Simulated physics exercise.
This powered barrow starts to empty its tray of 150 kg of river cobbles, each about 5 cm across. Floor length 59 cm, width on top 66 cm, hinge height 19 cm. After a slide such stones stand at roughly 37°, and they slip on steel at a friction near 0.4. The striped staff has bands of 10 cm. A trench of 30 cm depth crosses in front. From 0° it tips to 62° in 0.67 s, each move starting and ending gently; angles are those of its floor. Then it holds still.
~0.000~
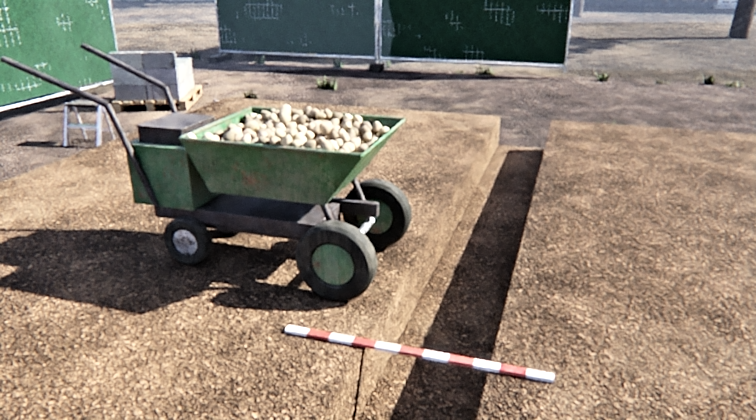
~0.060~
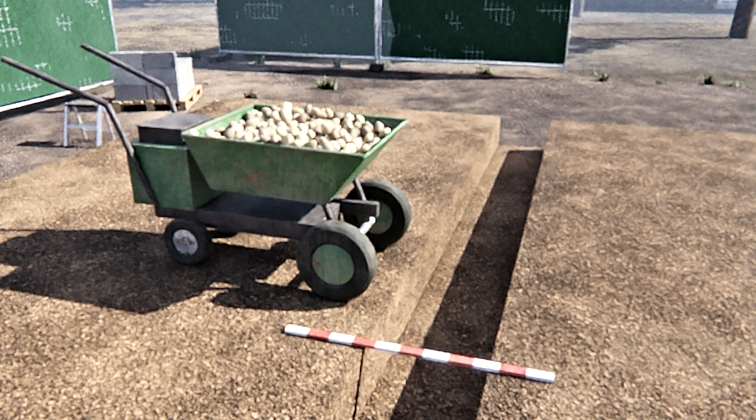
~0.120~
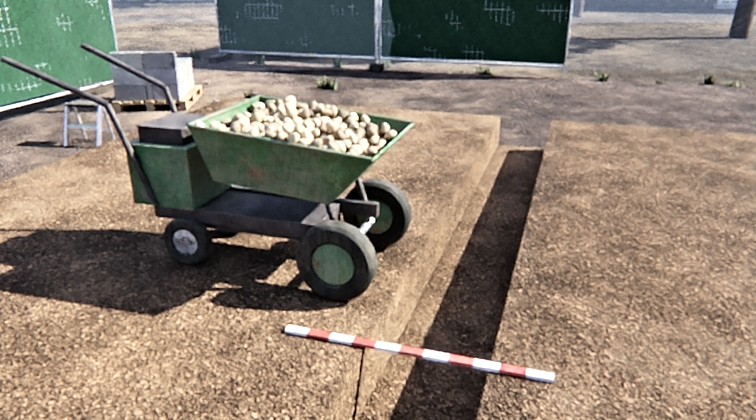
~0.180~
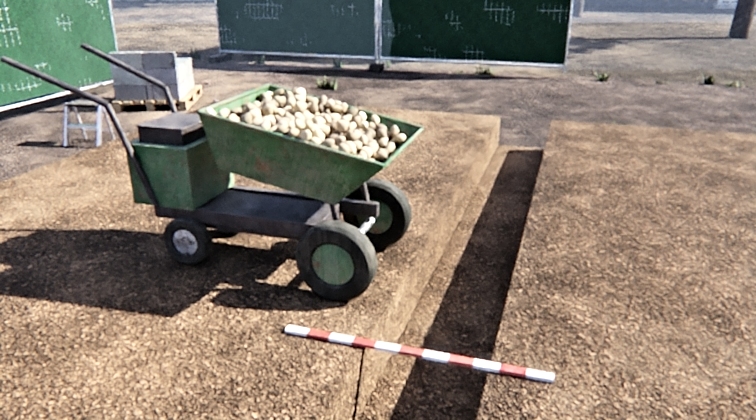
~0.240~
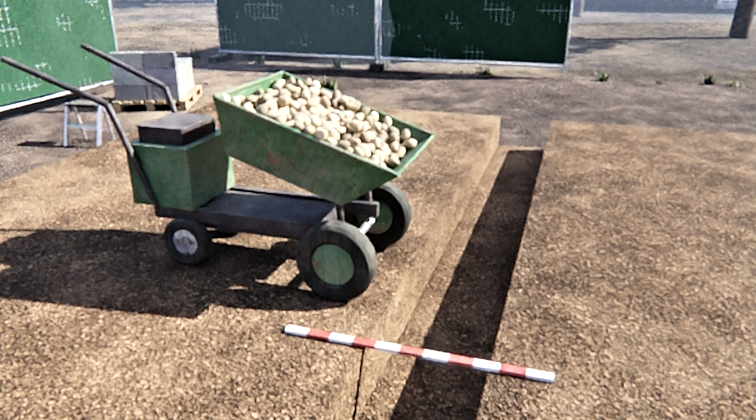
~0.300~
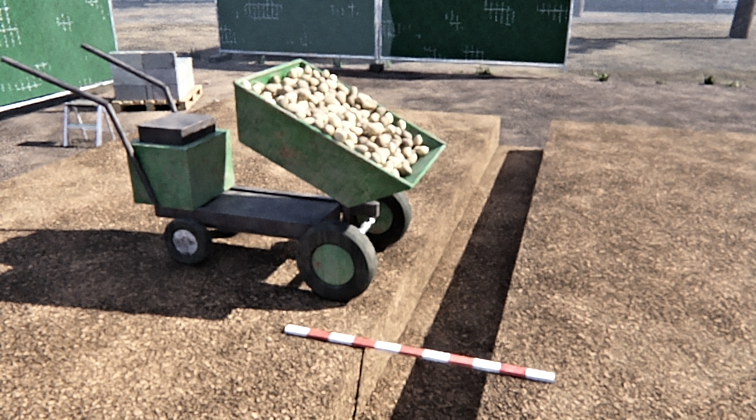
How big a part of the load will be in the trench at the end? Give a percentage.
Close to 41 in a hundred.
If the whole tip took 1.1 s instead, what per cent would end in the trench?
Then about 55 per cent.
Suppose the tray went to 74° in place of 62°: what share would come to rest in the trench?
Then about 40 per cent.
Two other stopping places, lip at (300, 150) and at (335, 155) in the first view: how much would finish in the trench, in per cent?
First some 85, then 60 per cent.
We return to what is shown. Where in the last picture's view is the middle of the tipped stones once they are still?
Around (528, 291).
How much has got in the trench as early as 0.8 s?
About 15 per cent by then.
After 0.5 s the floor is at 52°; 100 % in the tray; the foremost stones are at (442, 199).
After 0.8 s the floor is at 62°; 78 % in the tray, 15 % in the trench, 7 % past the trench; the foremost stones are at (530, 275).
After 1.1 s the floor is at 62°; 32 % in the tray, 19 % in the trench, 50 % past the trench; the foremost stones are at (687, 296).
After 3.1 s the floor is at 62°; 9 % in the tray, 41 % in the trench, 51 % past the trench; the foremost stones are past the picture's edge.
